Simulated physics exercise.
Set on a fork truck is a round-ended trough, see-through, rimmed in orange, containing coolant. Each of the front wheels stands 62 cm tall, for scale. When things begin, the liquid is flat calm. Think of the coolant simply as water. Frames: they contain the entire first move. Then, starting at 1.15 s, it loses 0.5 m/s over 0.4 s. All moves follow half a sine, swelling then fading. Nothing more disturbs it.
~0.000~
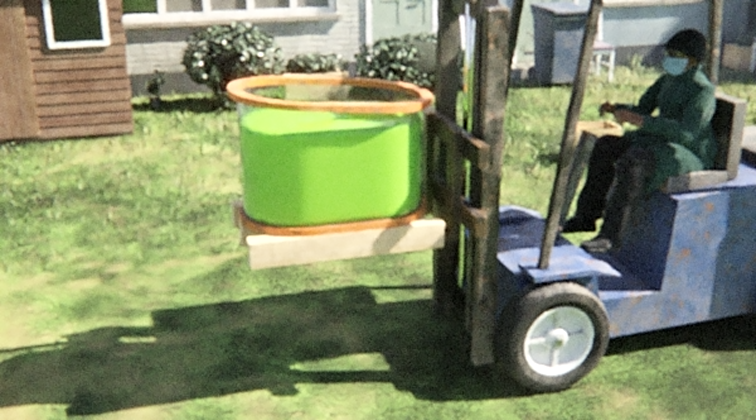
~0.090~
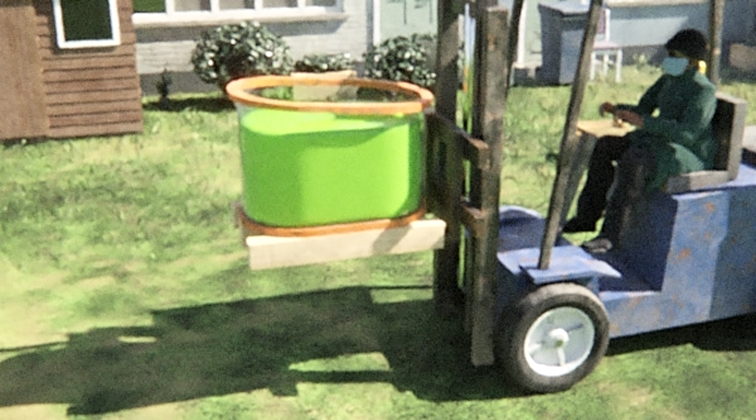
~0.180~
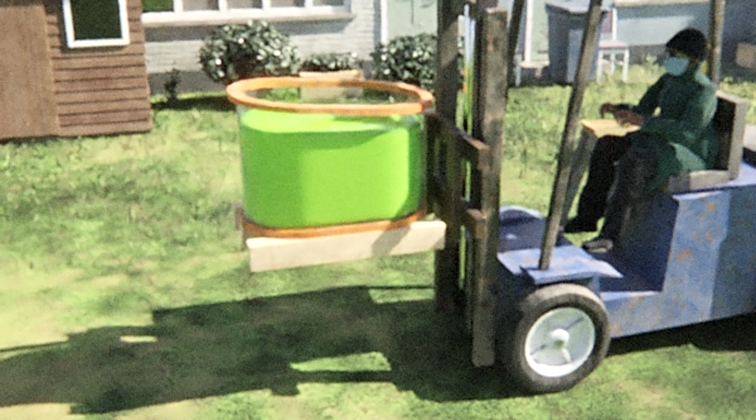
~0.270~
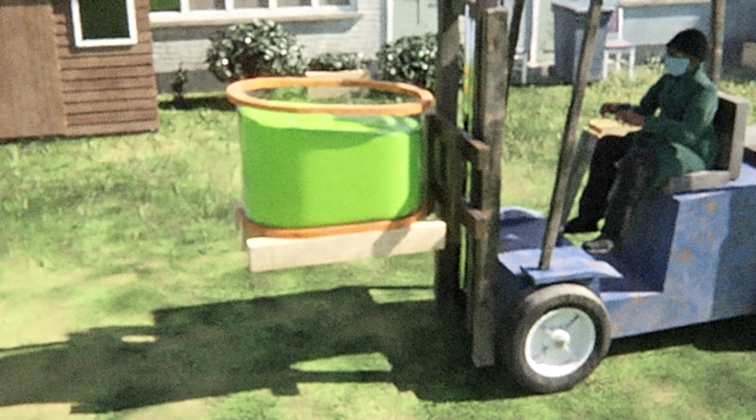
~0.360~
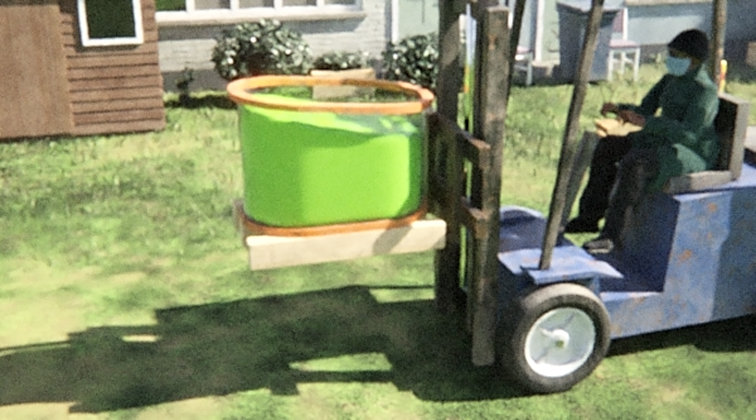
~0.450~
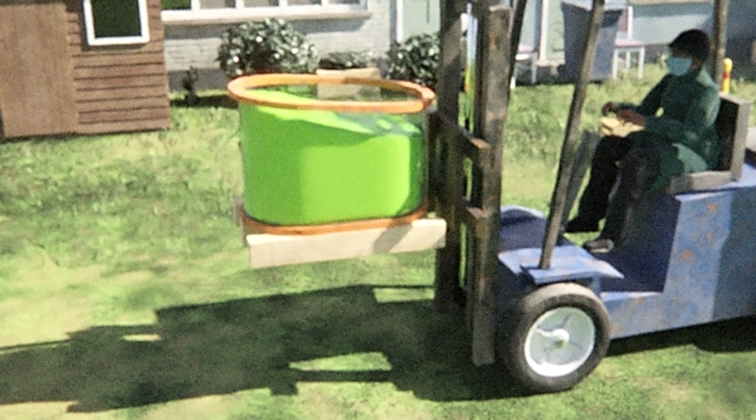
A masked driver in green easing a blue forklift leftward and slowing, the bright green liquid in its orange-rimmed clear trough climbing toward the left.
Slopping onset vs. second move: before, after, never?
After.
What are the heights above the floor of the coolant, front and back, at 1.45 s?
I'd put it at about 66 cm in front and about 38 cm behind.
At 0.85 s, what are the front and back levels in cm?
Close to 44 cm at the front end and 56 cm at the back end.
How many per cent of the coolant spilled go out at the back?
Share: Near 70%.
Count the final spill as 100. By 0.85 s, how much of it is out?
Roughly 0 per cent.
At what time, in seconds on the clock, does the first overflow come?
I'd put it close to 2.3 seconds.
After 0.85 s front 43 cm, middle 48 cm, back 56 cm above the floor; no loss so far.
After 1.45 s front 66 cm, middle 47 cm, back 37 cm above the floor; no loss so far.
After 2.05 s front 38 cm, middle 47 cm, back 64 cm above the floor; no loss so far.
After 4.53 s the loss stands at 2 per cent, over the back; the first of it left at about 2.35 s, and the second move began at 1.15 s.
